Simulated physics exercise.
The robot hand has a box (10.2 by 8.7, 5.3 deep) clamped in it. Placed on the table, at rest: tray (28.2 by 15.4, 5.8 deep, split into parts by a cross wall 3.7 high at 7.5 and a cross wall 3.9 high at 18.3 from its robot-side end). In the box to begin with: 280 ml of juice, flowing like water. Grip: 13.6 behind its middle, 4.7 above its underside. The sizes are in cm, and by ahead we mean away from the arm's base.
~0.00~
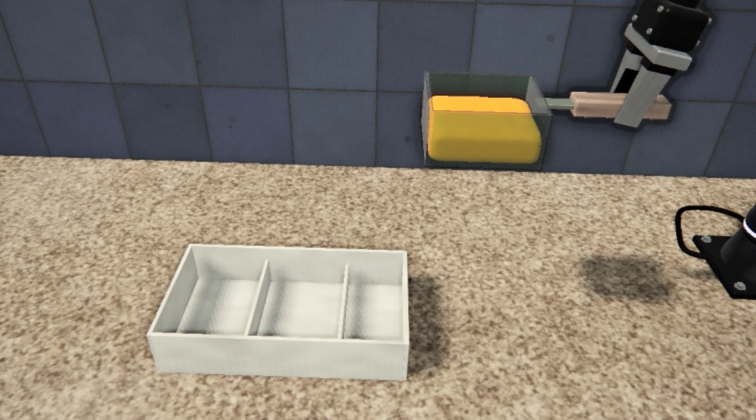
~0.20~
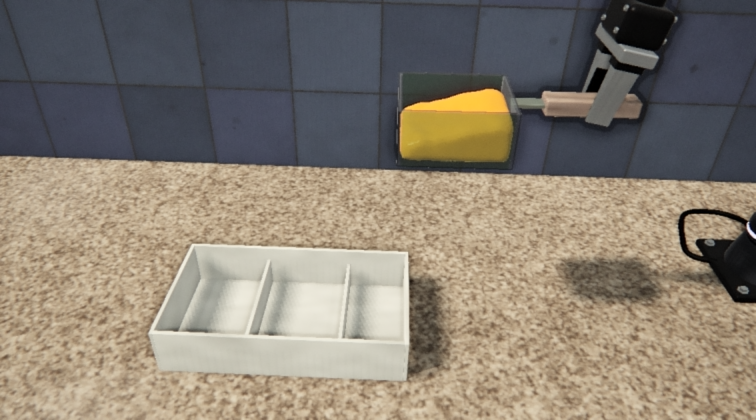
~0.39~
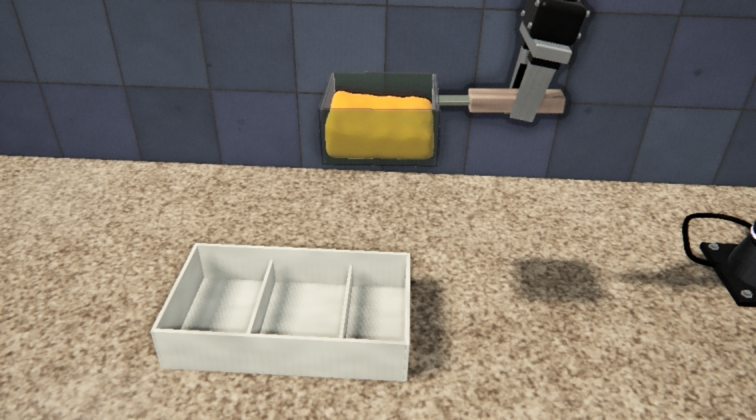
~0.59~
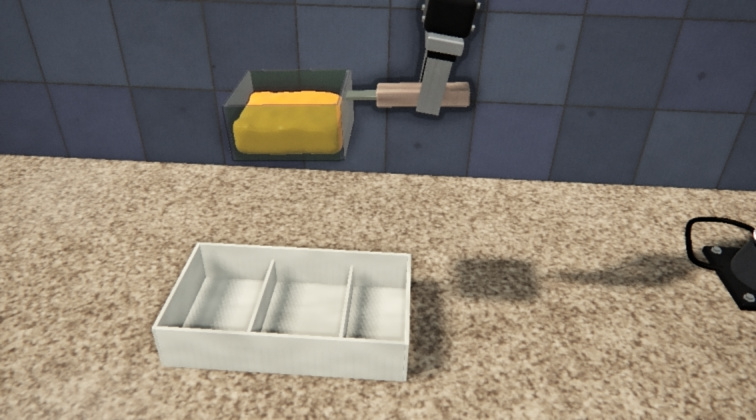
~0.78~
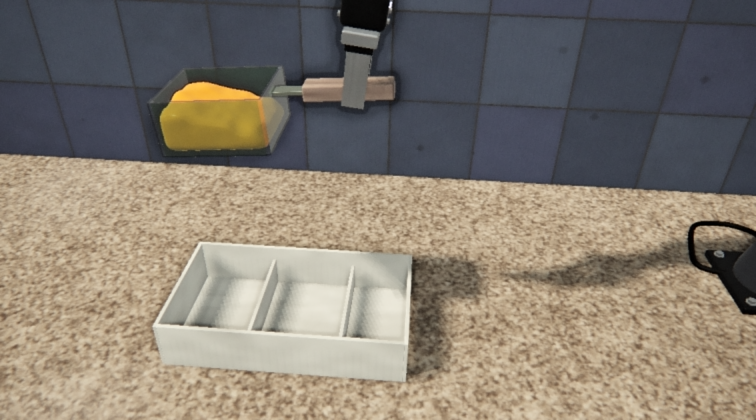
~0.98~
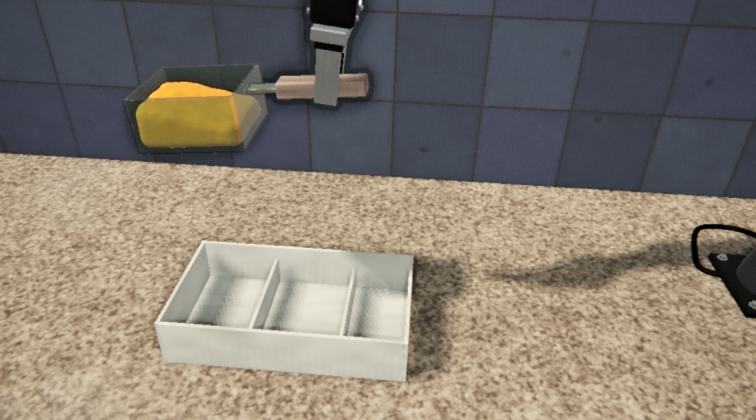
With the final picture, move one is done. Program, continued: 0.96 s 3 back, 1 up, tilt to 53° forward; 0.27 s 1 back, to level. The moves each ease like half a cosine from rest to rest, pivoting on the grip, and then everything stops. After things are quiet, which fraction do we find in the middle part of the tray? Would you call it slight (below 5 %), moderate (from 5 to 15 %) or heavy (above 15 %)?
I would call it slight.
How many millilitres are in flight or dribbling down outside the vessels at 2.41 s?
10 ml.
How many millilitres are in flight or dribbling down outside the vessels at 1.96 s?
About 25 ml.
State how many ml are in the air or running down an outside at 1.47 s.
About 5 ml.
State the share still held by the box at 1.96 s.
Around 60 %.
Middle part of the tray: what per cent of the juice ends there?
1 percent, roughly.
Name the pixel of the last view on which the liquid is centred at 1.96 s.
In the last picture, close to (258, 237).
After 1.47 s, tilted 30° forward, liquid up to 26 above the table; 270 ml in the box, 5 ml in the air or running down outside.
After 1.96 s, tilted 52° forward, liquid up to 29 above the table; 165 ml in the box, 85 ml in the far-side part, 25 ml in the air or running down outside.
After 2.41 s, level, liquid up to 37 above the table; 155 ml in the box, 105 ml in the far-side part, 5 ml on the table or floor, 10 ml in the air or running down outside.
After 3.21 s, level, liquid up to 32 above the table; 150 ml in the box, 110 ml in the far-side part, 10 ml on the table or floor, 5 ml in the middle part.
At rest, 150 ml in the box, 110 ml in the far-side part, 10 ml on the table or floor, 5 ml in the middle part. That is 1 % in the middle part of the tray.
